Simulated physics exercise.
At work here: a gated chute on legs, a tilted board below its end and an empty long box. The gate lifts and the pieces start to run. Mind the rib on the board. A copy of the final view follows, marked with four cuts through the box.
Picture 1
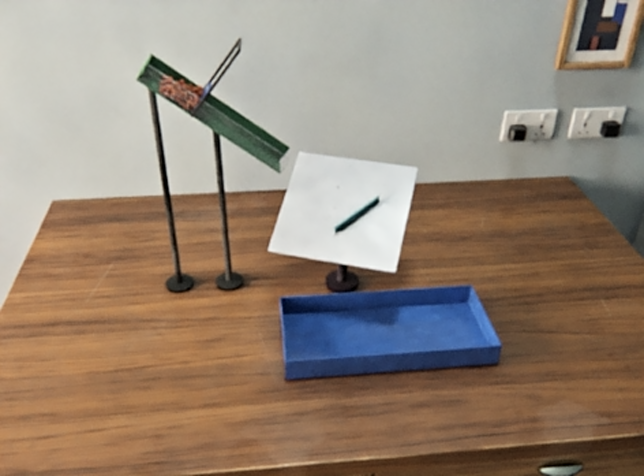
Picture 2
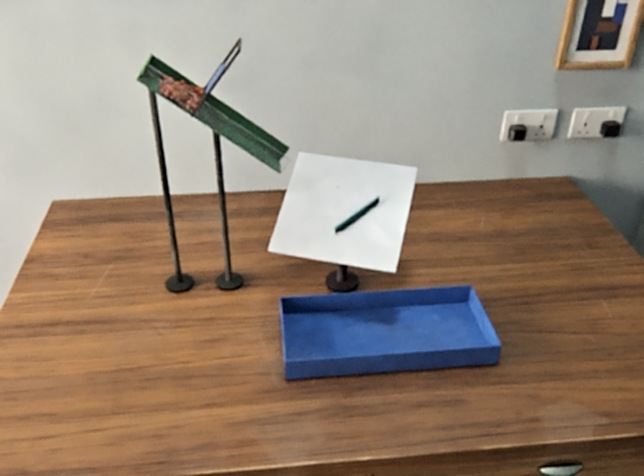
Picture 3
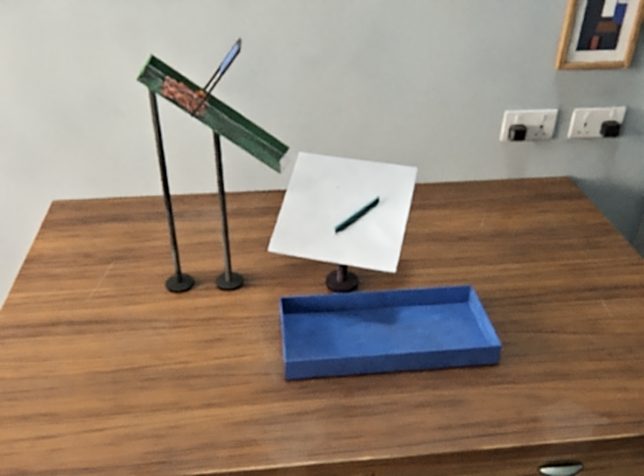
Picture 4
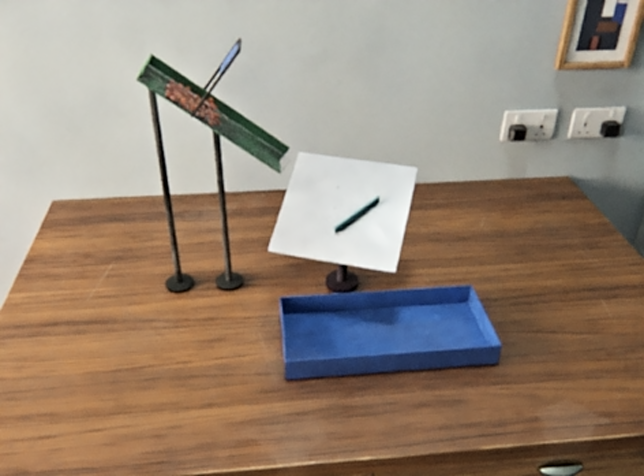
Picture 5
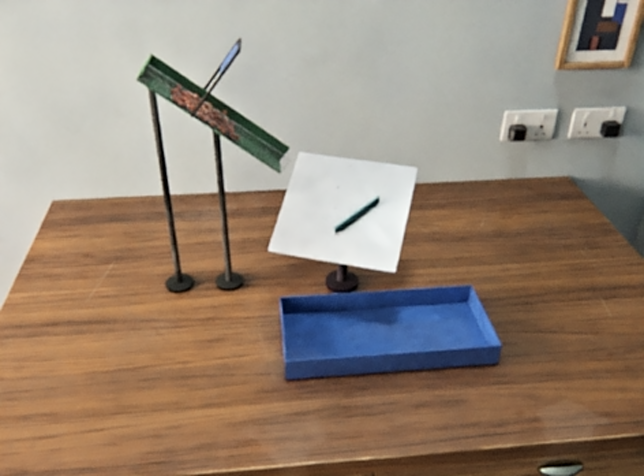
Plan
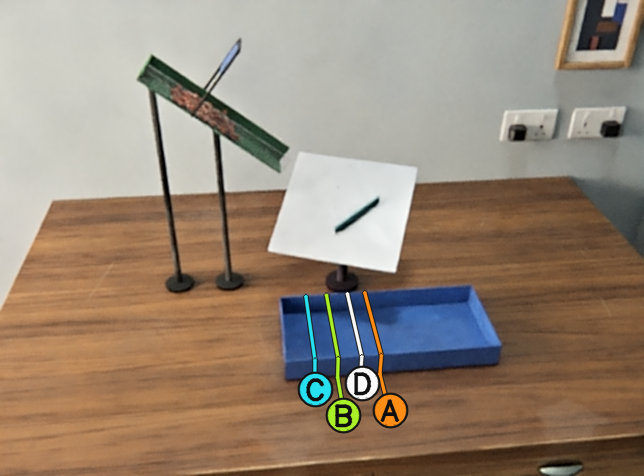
Small reddish-brown pieces slide partway down a sloping green chute as its gate lifts.
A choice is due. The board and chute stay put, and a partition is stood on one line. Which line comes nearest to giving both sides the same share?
Take C.
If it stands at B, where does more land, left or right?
Left.
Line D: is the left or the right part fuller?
The left side.
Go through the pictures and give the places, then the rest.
The first frame shows load behind the gate near (184, 92), clay pellets; lip of the chute near (280, 167), sloping fairly steeply.
The second frame shows middle of the board near (344, 208), tilted fairly steeply; middle of its low edge near (330, 261); of its high edge near (357, 160).
The third frame shows front corners of the box near (286, 361) and (501, 345), empty; front of the load near (204, 108).
The fourth frame shows middle of the load near (194, 102); its front near (218, 123), close to a quarter of the way to the lip; rib from (379, 196) to (335, 228).
The fifth frame shows middle of the load near (204, 109); its front near (237, 138), close to half of the way to the lip.
On the marked copy, line A crosses the front rim at (381, 354); line B crosses the front rim at (338, 357); line C crosses the front rim at (314, 359); line D crosses the front rim at (361, 355).
For line A, of what is caught, all but a few on the left of the divider, only a few on the right.
For line B, of what is caught, the bulk on the left of the divider, a small share on the right.
For line C, of what is caught, close to two thirds on the left of the divider, close to a third on the right.
For line D, of what is caught, all but a few on the left of the divider, a small share on the right.
